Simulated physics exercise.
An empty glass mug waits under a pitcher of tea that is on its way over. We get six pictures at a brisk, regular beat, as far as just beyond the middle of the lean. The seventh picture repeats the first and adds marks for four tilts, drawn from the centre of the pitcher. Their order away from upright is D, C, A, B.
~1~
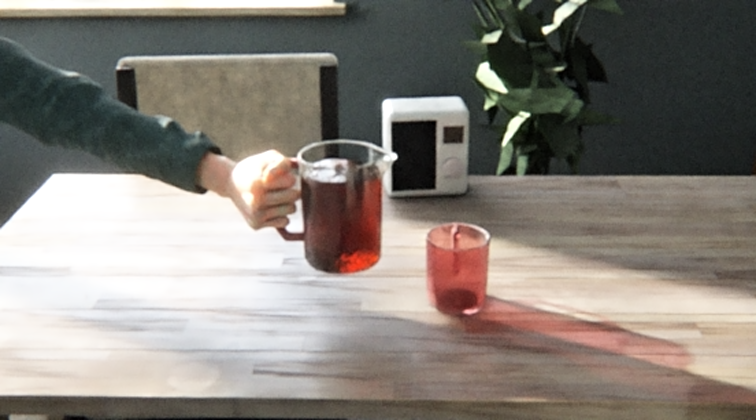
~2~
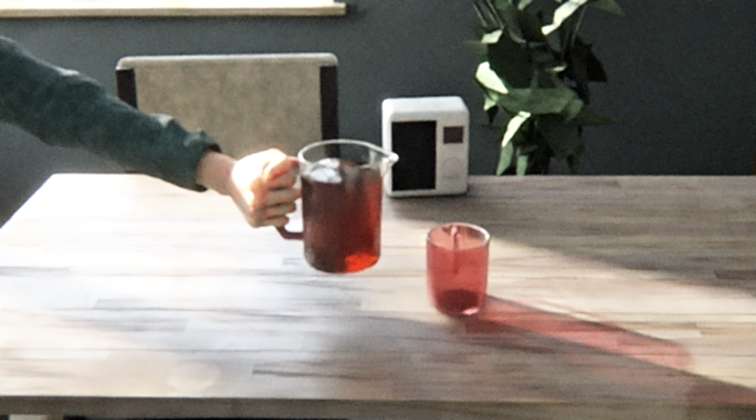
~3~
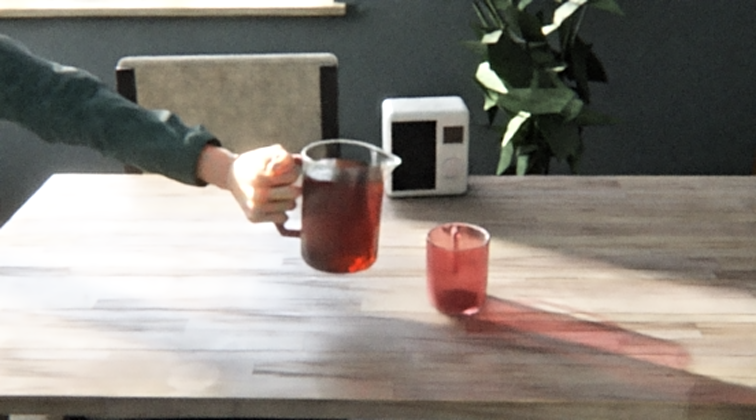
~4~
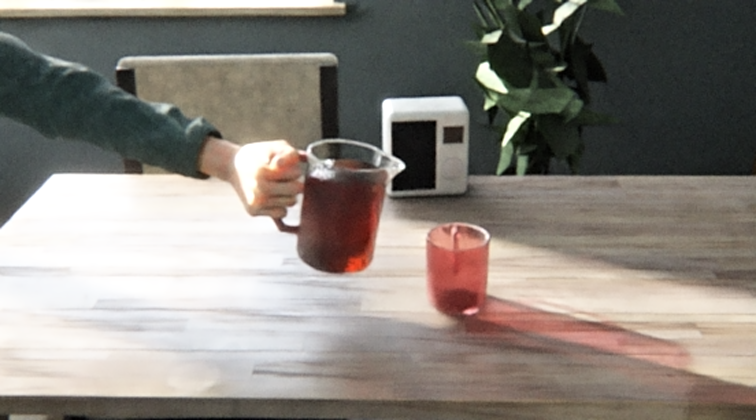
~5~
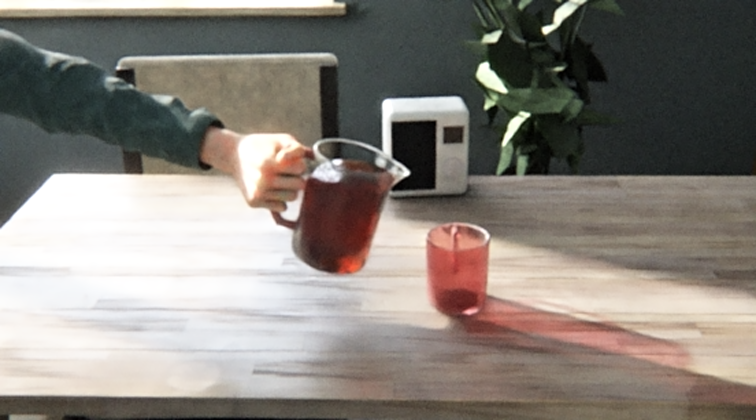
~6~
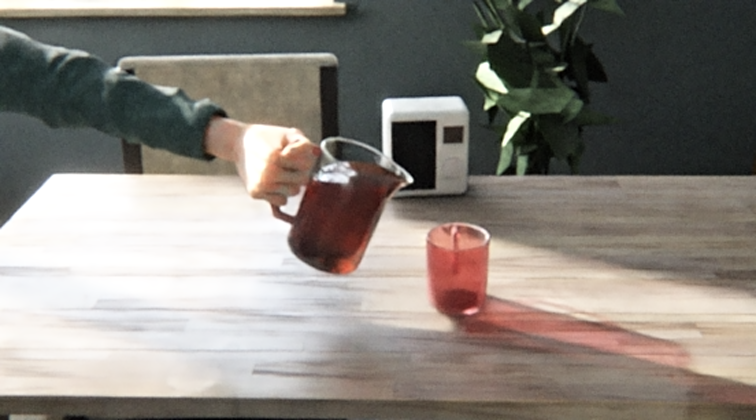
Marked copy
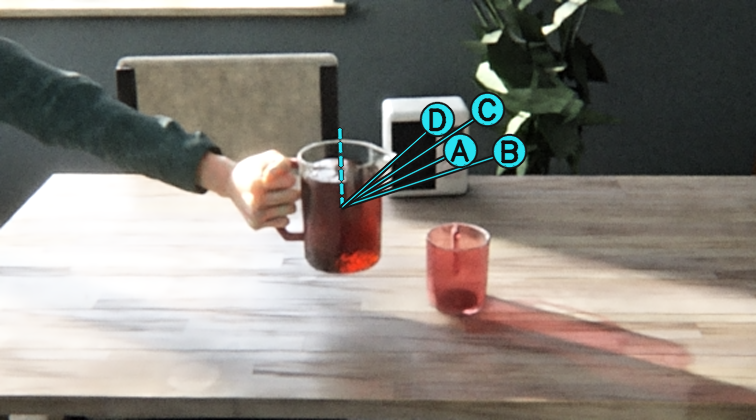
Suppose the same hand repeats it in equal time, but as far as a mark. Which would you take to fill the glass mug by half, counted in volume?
C is best.
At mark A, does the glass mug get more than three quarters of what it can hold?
No.
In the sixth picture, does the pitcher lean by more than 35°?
No, it does not.
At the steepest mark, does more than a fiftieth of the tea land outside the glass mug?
Yes.
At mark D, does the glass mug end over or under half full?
Under.
On the marked copy, A at (444, 157); B at (493, 157); C at (473, 119); D at (426, 132).
With A, the glass mug ends with about 62 % of what it can hold; 4 % of the tea is spilt.
With B, the glass mug ends with about 60 % of what it can hold; 16 % of the tea is spilt.
With C, the glass mug ends with about 48 % of what it can hold.
With D, the glass mug ends with about 33 % of what it can hold.
